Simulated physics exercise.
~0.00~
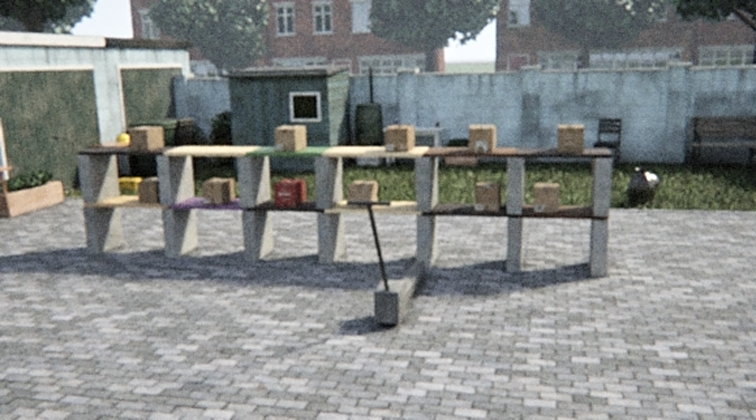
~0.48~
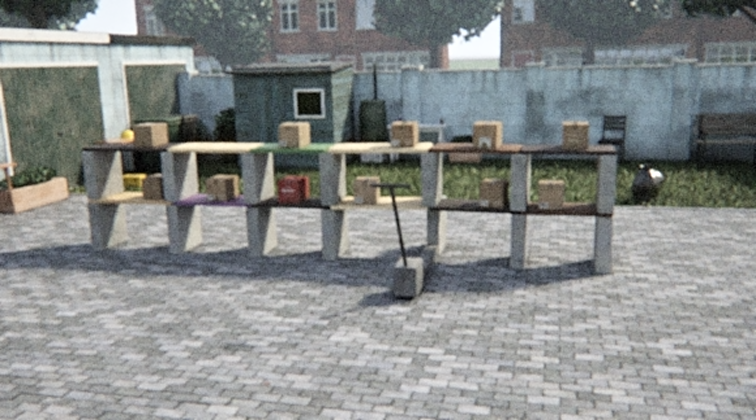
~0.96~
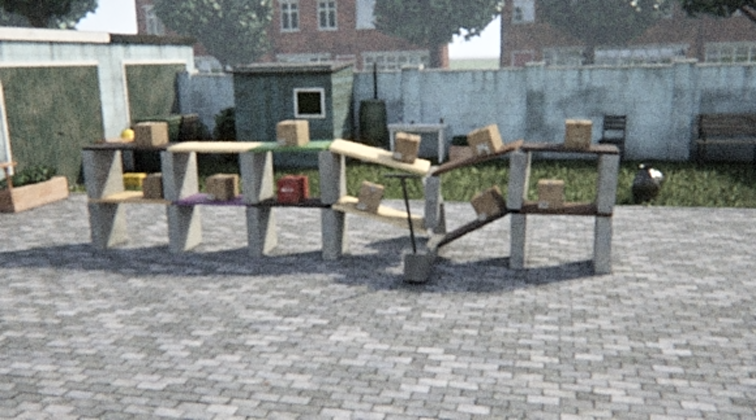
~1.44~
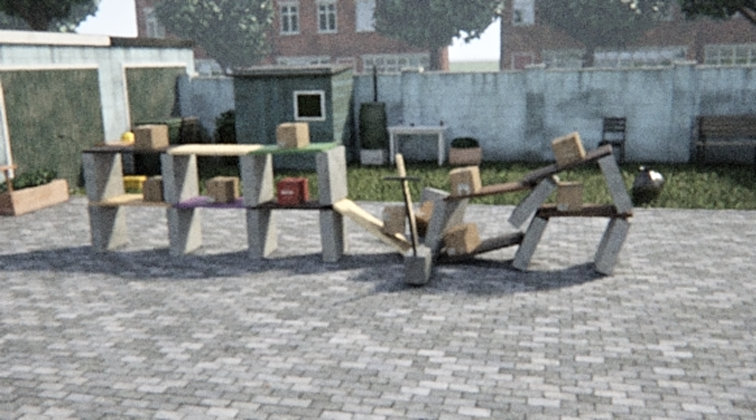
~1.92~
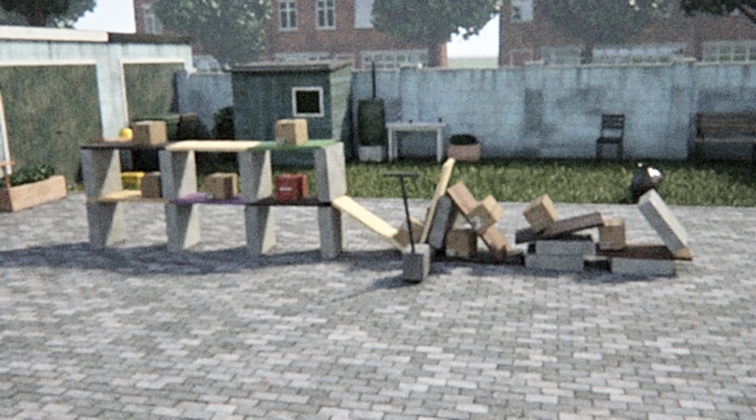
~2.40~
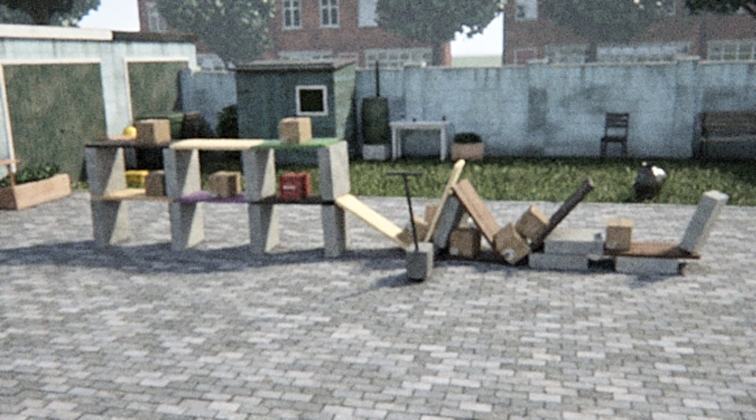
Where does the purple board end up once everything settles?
The purple board stays up at its own level, still resting on its uprights in the standing left part.
A two-tier run of boards and blocks collapses on the right after a jack pushes in, while the left stays up.
